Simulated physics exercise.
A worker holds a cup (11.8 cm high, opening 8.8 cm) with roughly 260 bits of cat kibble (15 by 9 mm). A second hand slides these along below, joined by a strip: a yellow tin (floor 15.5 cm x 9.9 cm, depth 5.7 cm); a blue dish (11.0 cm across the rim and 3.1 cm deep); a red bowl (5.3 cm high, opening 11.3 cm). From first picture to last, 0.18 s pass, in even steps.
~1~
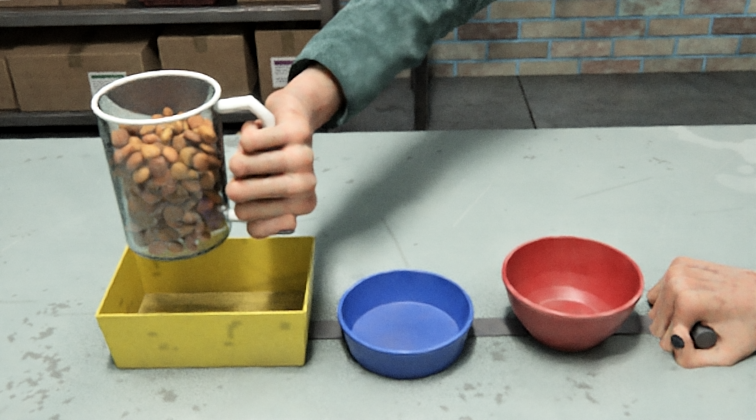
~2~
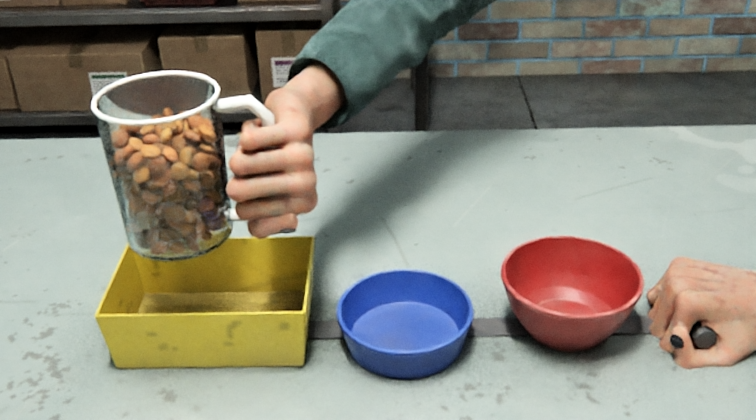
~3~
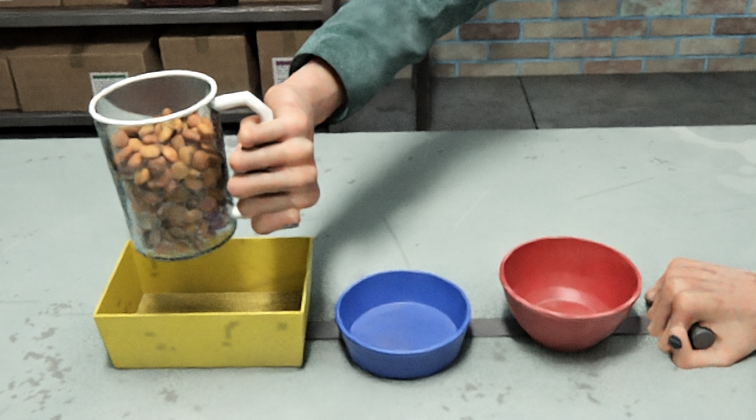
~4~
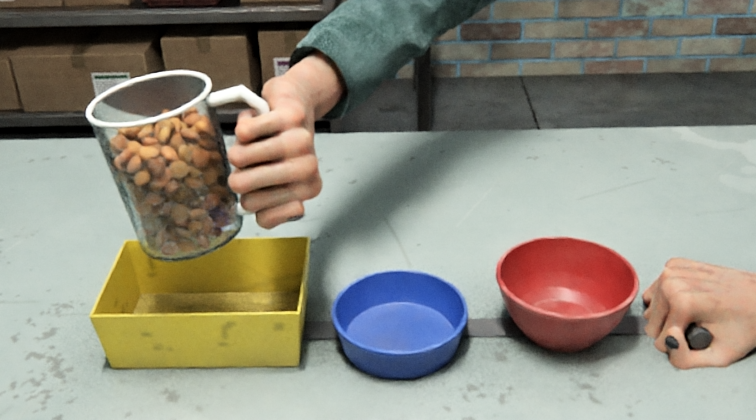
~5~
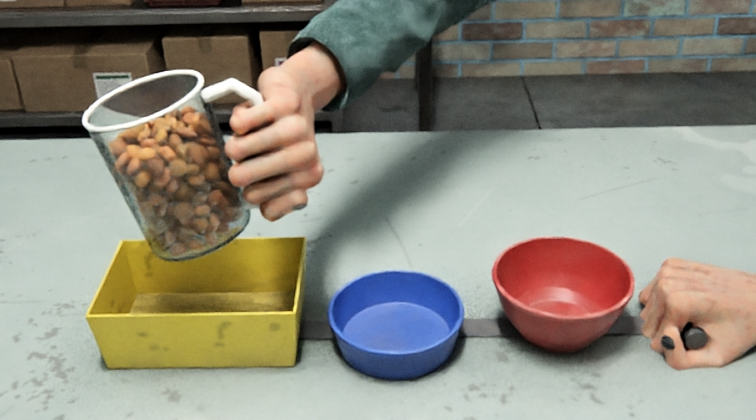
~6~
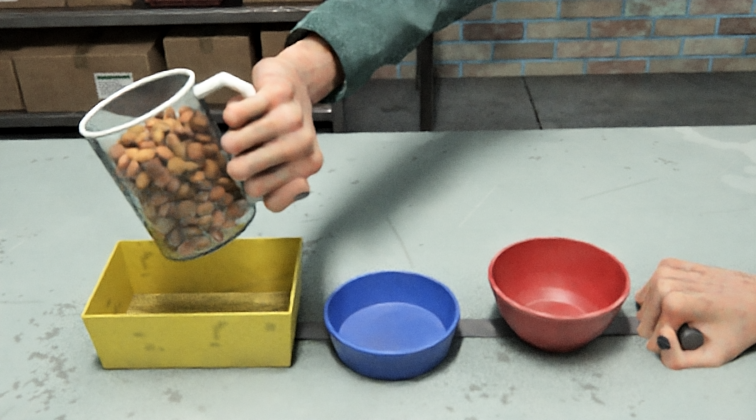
A clear cup full of brown kibble, held by its white handle above a yellow tin, starts upright, then leans gradually to the left as the worker's hand turns it. Meanwhile the yellow tin, blue dish and red bowl slide slightly left together, and the kibble stays inside the cup.
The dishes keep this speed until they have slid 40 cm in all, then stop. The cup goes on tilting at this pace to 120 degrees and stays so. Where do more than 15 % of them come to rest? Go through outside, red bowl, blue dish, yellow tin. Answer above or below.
Outside: Below, red bowl: Below, blue dish: Below, yellow tin: Above.
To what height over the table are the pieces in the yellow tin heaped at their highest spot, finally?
Some 5.5 cm.
Then, 1.07 s after the last picture, tilt 120 degrees; yellow tin 90 %, cup 10 %; middle of all pieces on or above the table near (79, 306).
Then, 1.96 s after the last picture, tilt 120 degrees; yellow tin 100 %.
Then, 2.78 s after the last picture, tilt 120 degrees; yellow tin 100 %.
Then, 3.56 s after the last picture, tilt 120 degrees; yellow tin 100 %.
In the end, outside 0 %, red bowl 0 %, blue dish 0 %, yellow tin 100 %, cup 0 %.
